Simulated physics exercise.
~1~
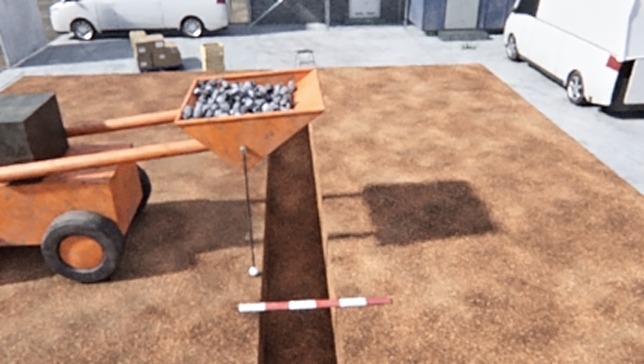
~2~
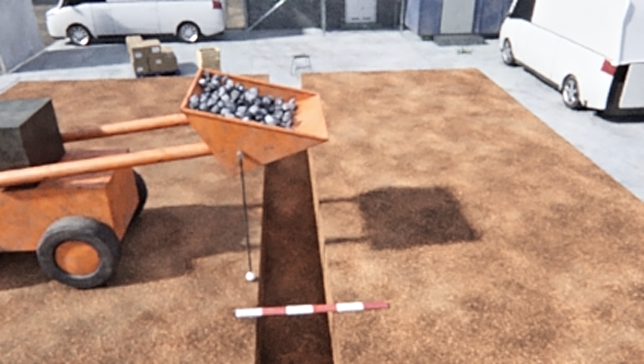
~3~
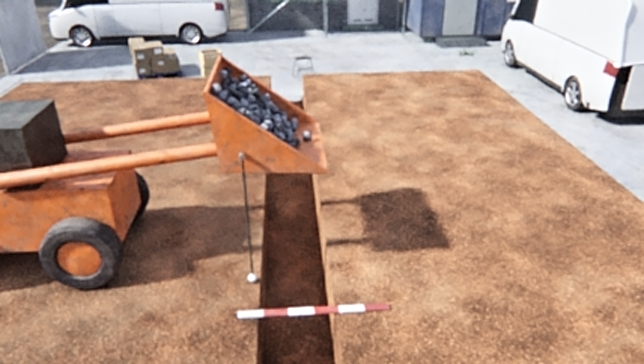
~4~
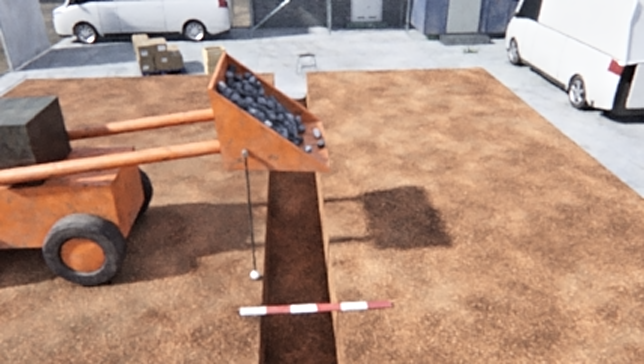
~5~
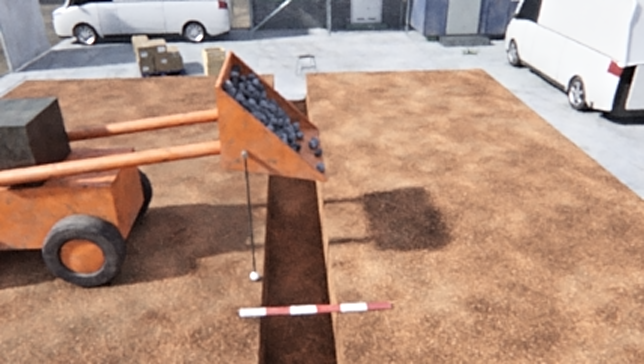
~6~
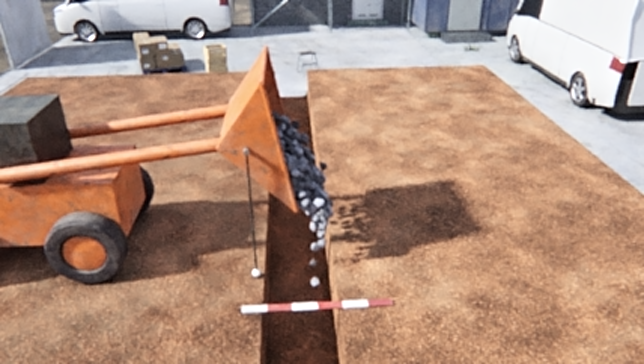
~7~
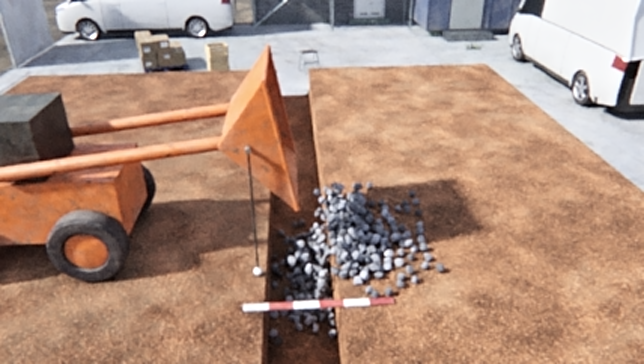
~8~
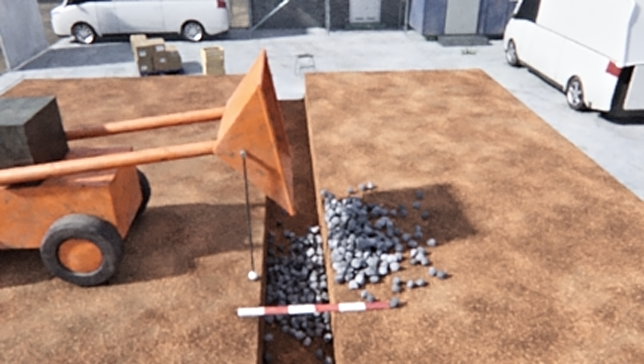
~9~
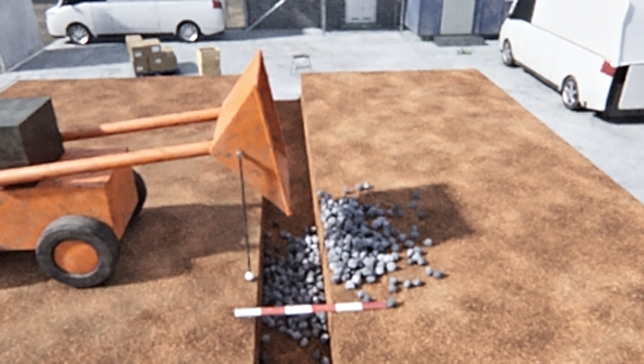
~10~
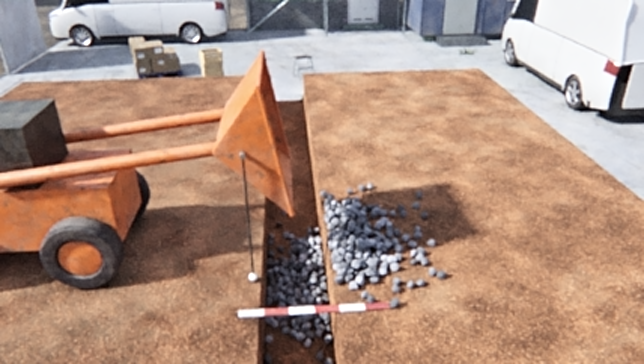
An orange loader on the left holds out a bucket of grey stones over a narrow trench in a brown dirt yard, seen from above, with white vans parked on the paving behind. A rod with a white ball hangs from the bucket, and a red and white striped bar lies across the trench. The bucket tips forward to the right, then pauses with its load still inside. It tips again, steeply, and the stones pour out. They land partly in the trench and partly on the dirt to its right, about evenly split, and lie still beneath the empty, tilted bucket.
